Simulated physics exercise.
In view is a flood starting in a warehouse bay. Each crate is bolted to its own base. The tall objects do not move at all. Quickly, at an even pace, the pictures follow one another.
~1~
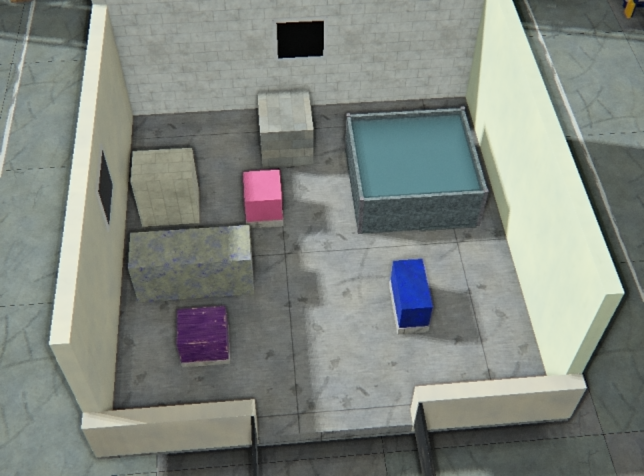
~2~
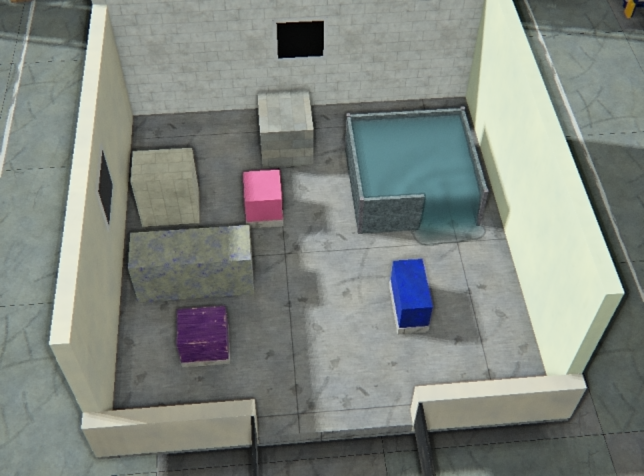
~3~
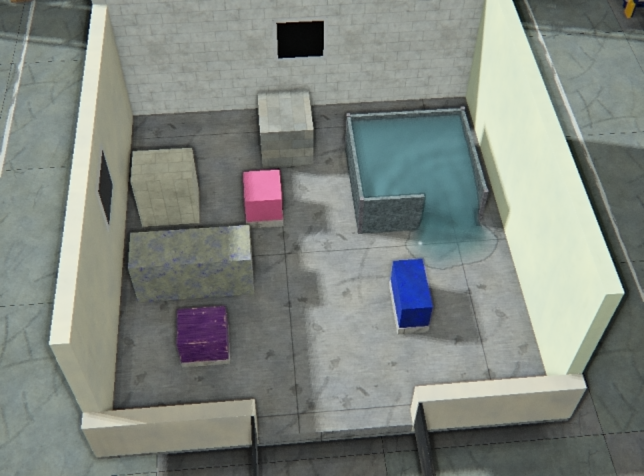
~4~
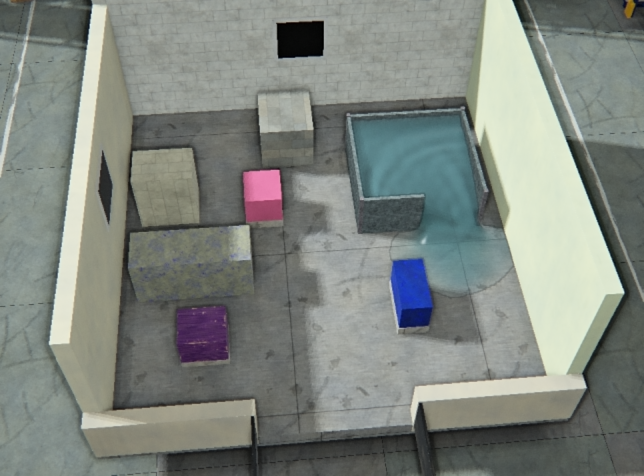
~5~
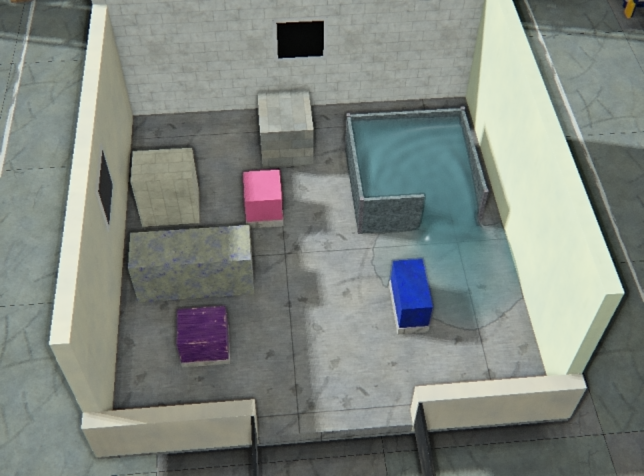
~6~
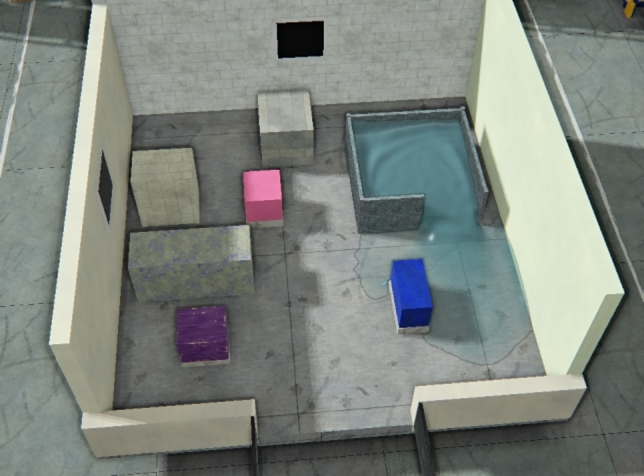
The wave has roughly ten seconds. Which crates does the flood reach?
Blue crate: Becomes wet; purple crate: Becomes wet; pink crate: Remains dry.
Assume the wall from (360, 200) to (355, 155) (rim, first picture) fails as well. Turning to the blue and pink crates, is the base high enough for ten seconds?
The blue crate is not reached, the pink crate is reached.
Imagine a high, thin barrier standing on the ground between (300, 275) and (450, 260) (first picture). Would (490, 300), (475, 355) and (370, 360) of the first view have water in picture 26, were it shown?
As listed: Under water, awash, awash.
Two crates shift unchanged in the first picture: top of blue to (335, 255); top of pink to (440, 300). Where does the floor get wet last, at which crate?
I'd say it is the purple-painted one.
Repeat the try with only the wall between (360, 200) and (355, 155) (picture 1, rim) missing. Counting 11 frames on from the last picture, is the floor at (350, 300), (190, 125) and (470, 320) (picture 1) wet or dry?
Taken in turn, that's not reached, reached, and finally not reached.
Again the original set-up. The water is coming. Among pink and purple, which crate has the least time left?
It's the purple-painted one here.
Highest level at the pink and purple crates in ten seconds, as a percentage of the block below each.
70 and 200 per cent, roughly.
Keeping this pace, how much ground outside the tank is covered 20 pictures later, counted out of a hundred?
It comes to 50 per cent.
A moment on, water covers 20 % of the floor; the blue crate water round its plinth, the purple crate not reached, the pink crate not reached.
Next, water covers 30 % of the floor; the blue crate water round its plinth, the purple crate water round its plinth, the pink crate not reached.
Then, water covers 50 % of the floor; the blue crate water round its plinth, the purple crate water round its plinth, the pink crate water round its plinth.
Later, water covers 70 % of the floor; the blue crate water round its plinth, the purple crate water round its plinth, the pink crate water round its plinth.
In the end, water covers 95 % of the floor; the blue crate was topped, the purple crate was topped, the pink crate stayed above the water.
